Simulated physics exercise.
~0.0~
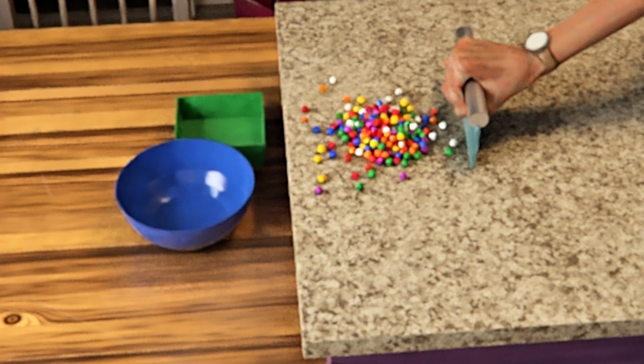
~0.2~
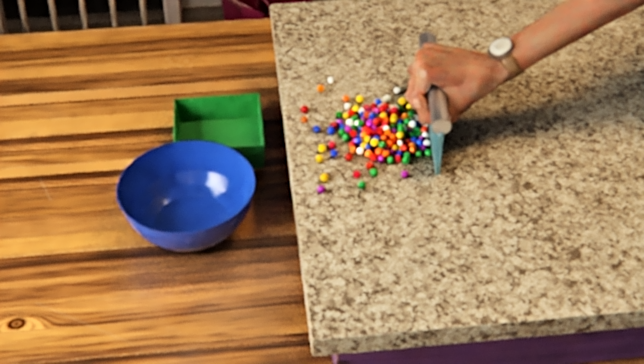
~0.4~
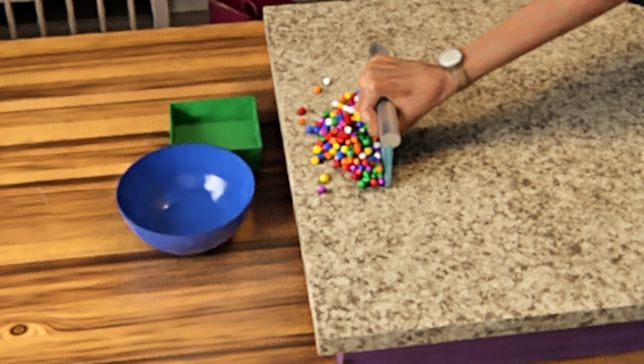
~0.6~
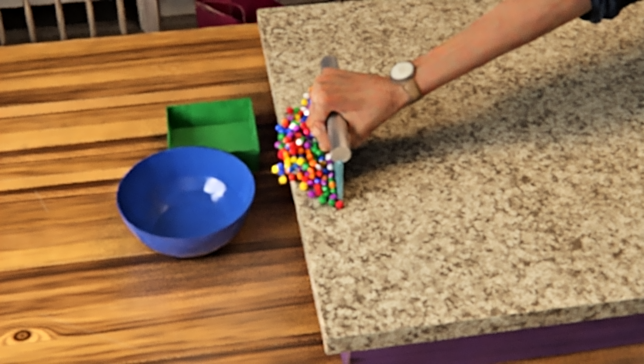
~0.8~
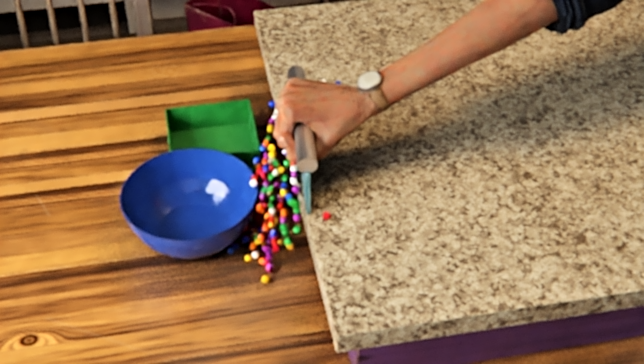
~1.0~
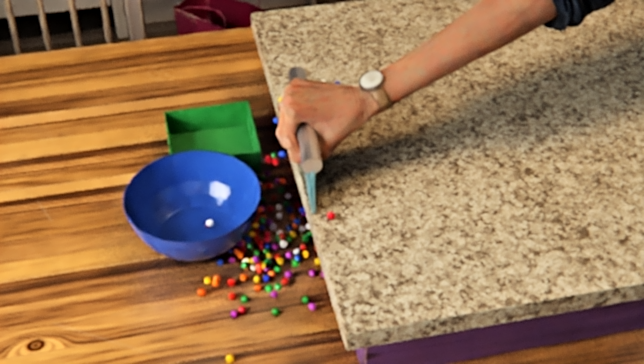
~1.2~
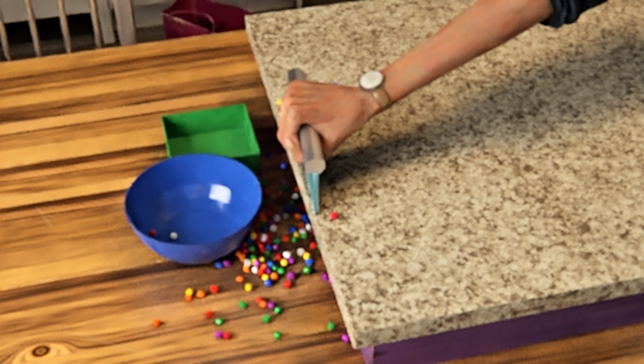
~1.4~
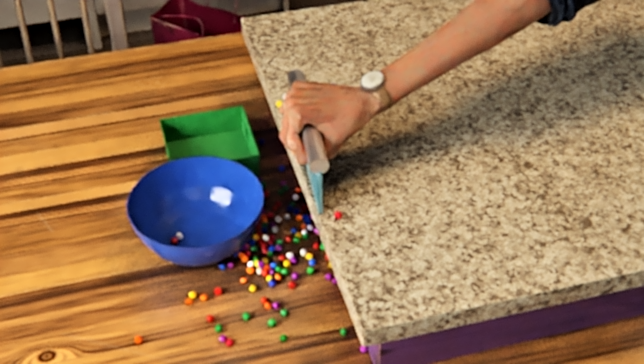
A hand wearing a watch drags a scraper leftward across a speckled stone countertop, pushing a spread of colourful beads ahead of it. The beads bunch together as the blade nears the counter's edge, above a wooden surface holding a blue bowl and a green tin. The scraper stops at the edge, and the beads pour over in a stream beside the bowl. They bounce and scatter across the wood, mostly to the right of and in front of the bowl. Nearly all miss the containers, while a few stay on the counter near the motionless blade.
